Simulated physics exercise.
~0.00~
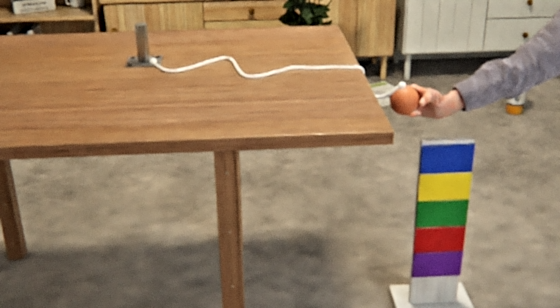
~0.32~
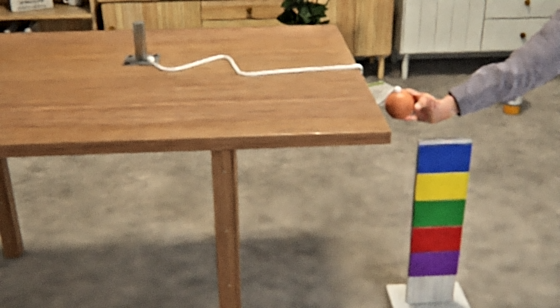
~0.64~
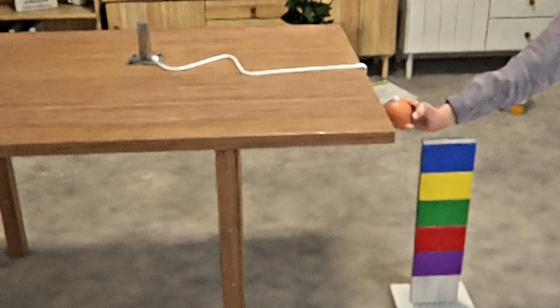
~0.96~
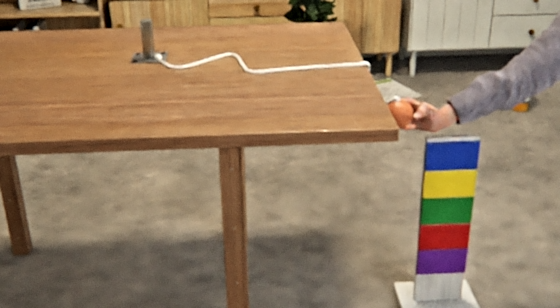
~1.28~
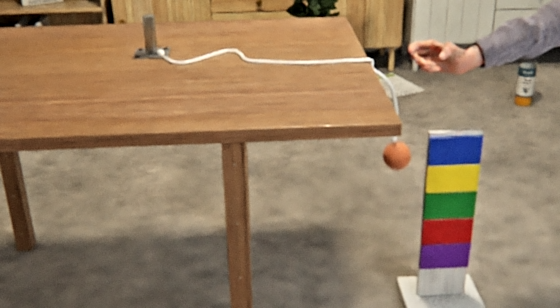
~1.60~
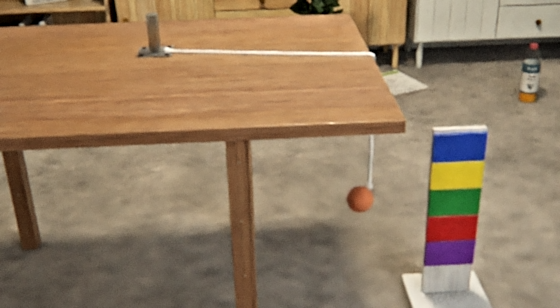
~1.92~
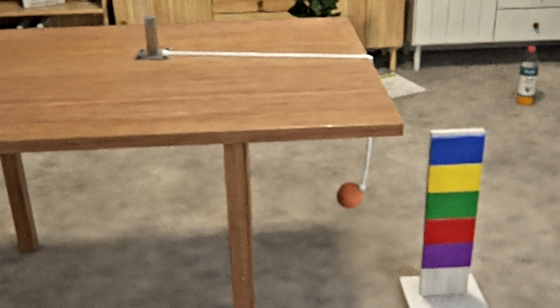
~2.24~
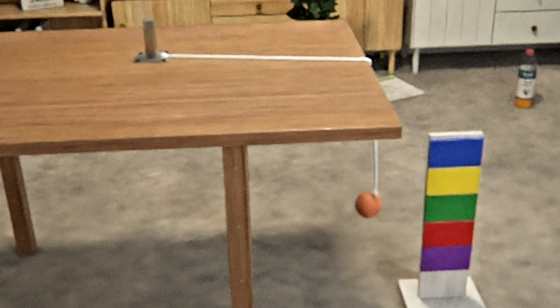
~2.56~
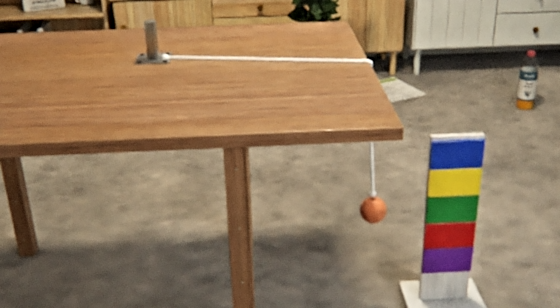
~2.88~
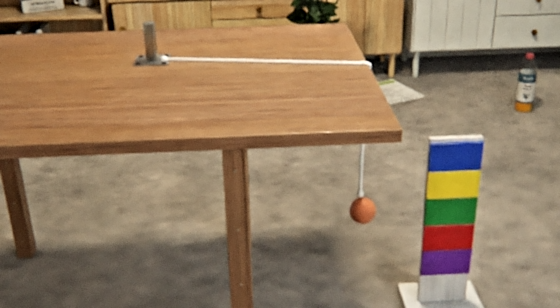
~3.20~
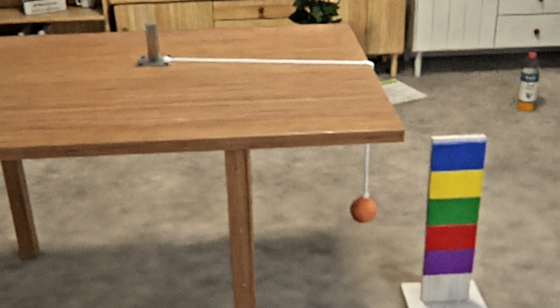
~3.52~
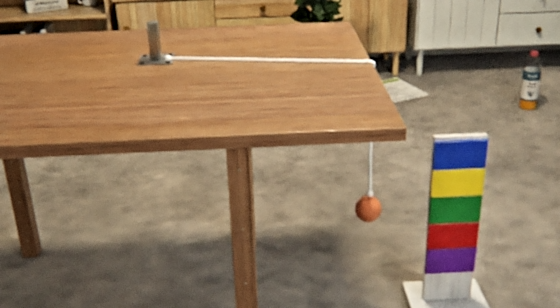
Orange ball on a white cord being released by a hand beside a table, dropping, swinging slightly and hanging level with the green band.
